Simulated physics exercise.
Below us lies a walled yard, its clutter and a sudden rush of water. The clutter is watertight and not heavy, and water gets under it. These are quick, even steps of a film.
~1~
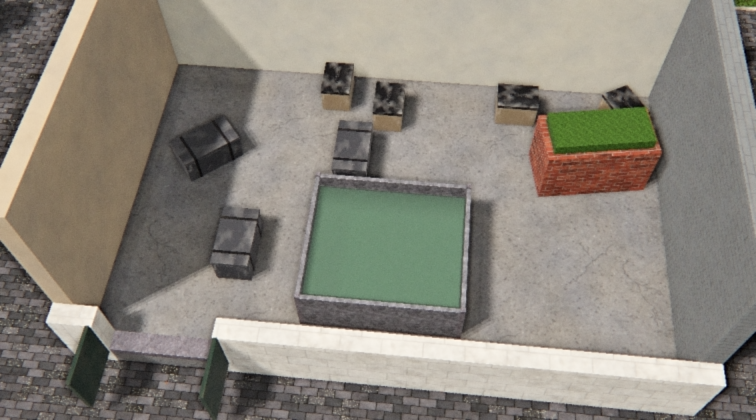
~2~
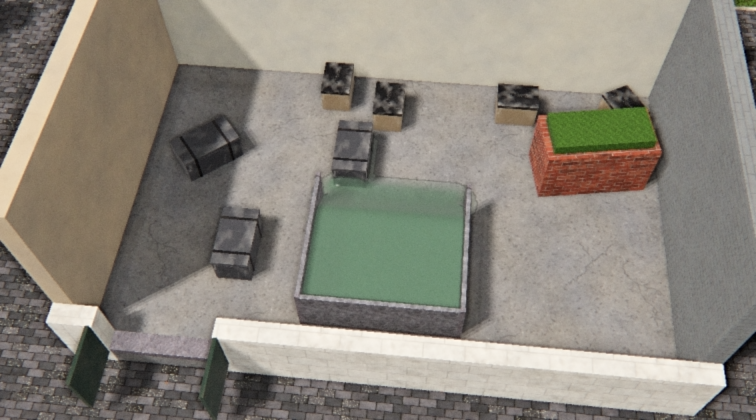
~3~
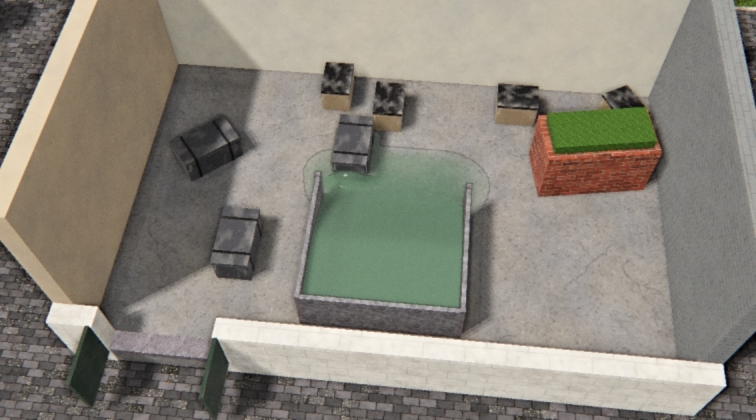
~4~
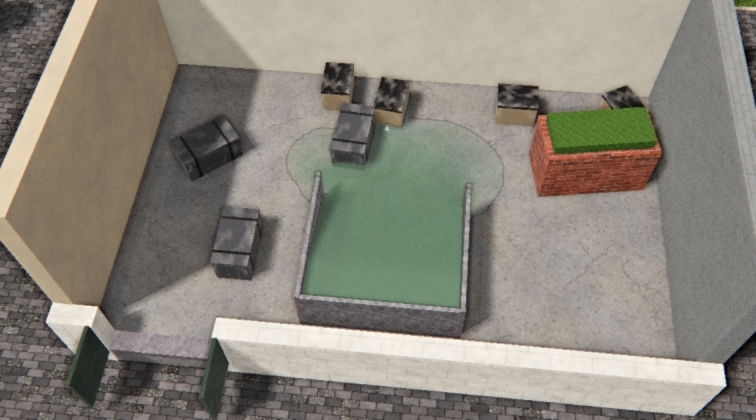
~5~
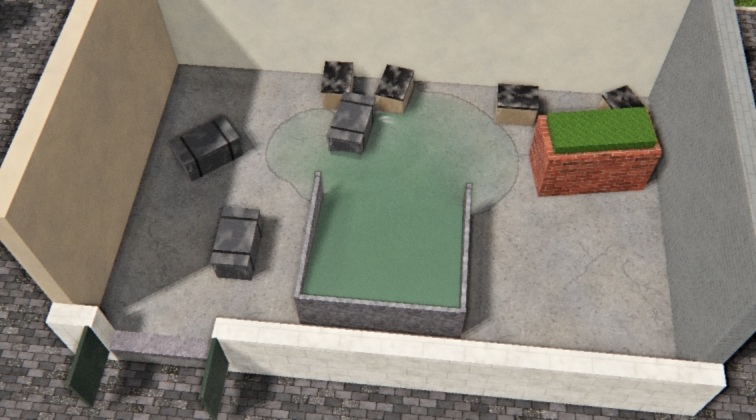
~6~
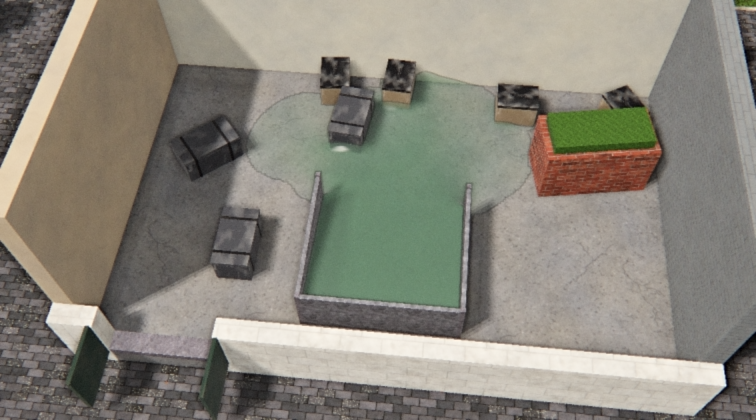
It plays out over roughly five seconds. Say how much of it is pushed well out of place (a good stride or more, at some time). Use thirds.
That comes to two thirds or above.
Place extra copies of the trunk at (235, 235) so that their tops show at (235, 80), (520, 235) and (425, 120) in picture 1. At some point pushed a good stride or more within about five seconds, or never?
In turn: That far or more, under that, shifted that much.
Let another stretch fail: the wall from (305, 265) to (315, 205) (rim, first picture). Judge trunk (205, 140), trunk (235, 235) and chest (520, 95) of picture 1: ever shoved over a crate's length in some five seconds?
In that order: Swept aside, shifted that much, never so far.
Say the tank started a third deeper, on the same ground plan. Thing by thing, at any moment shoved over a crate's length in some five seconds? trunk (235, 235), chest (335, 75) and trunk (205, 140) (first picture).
In that order: No, shifted that much, shifted that much.
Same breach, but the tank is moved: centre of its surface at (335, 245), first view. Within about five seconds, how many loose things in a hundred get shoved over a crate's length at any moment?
Close to 70 %.
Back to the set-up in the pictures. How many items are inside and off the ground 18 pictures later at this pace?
That makes 5.
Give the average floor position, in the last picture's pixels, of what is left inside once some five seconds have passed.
Roughly at (323, 168).
A moment on, 1 of 7 are well off their spots; 2 afloat.
Next, 4 of 7 are well off their spots; 5 afloat.
Later, 4 of 7 are well off their spots; 5 afloat.
In the end, 4 of 7 are well off their spots, and 5 have been at some point; 5 afloat.
